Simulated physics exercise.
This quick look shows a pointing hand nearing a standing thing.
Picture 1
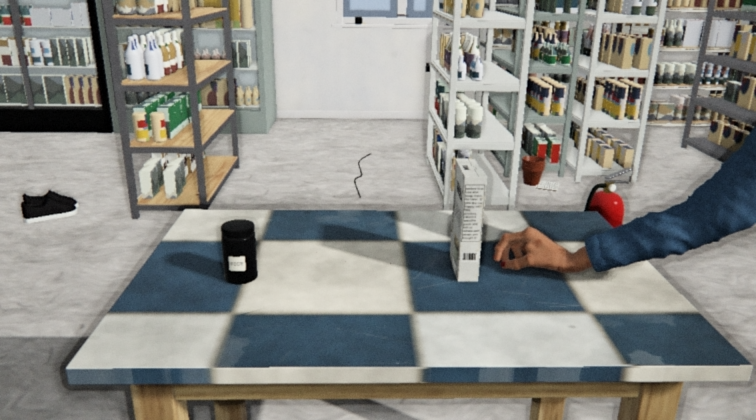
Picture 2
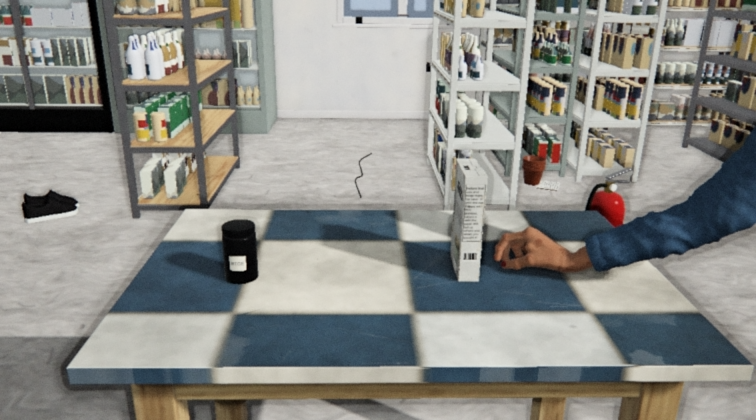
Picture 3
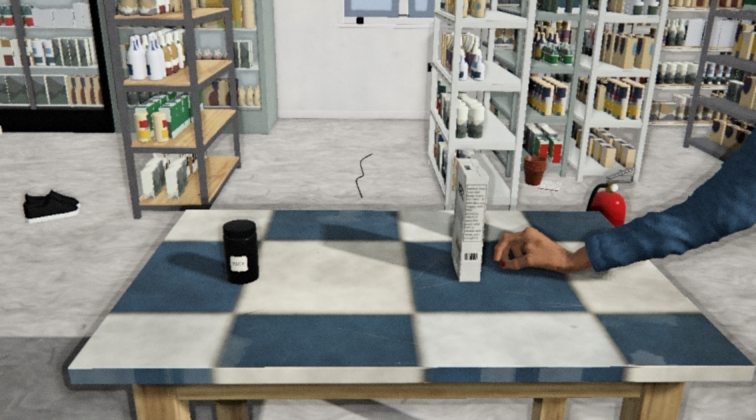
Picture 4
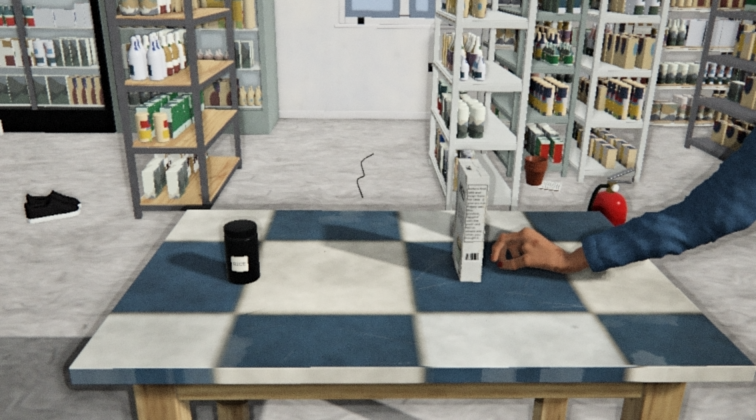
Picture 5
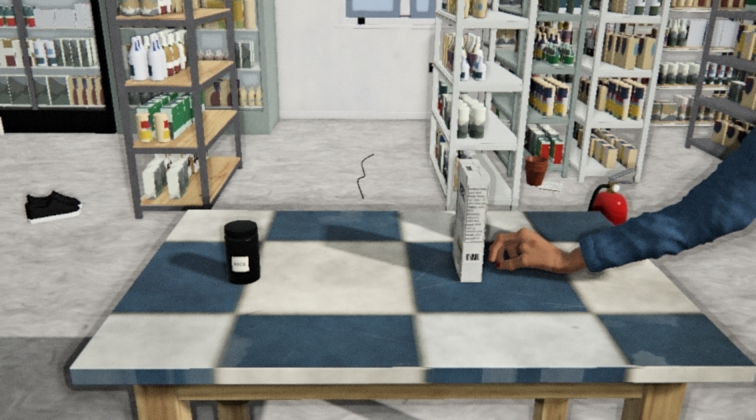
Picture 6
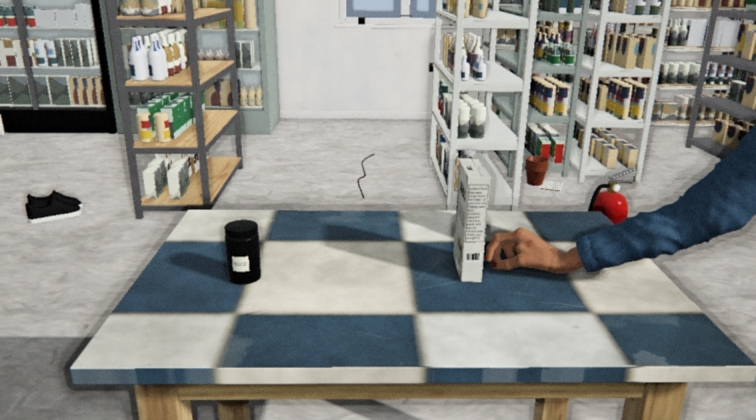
Hand in a blue sleeve staying almost still beside an upright white box on a checkered table, near a black jar.
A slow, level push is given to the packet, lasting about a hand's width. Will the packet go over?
No, it remains erect.
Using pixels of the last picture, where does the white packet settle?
Near (406, 219).
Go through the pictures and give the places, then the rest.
The first picture shows white packet (467, 219).
The second picture shows white packet (467, 219).
The third picture shows white packet (468, 219).
The fourth picture shows white packet (469, 220).
The fifth picture shows white packet (470, 220).
The sixth picture shows white packet (470, 220).
Then, 0.70 s later than the last frame, white packet moved a little near (448, 220).
Then, 1.20 s later than the last frame, white packet moved about its own width near (424, 220).
When it is over, moved from the start, white packet. End places, in pixels of the last picture, white packet near (406, 219).
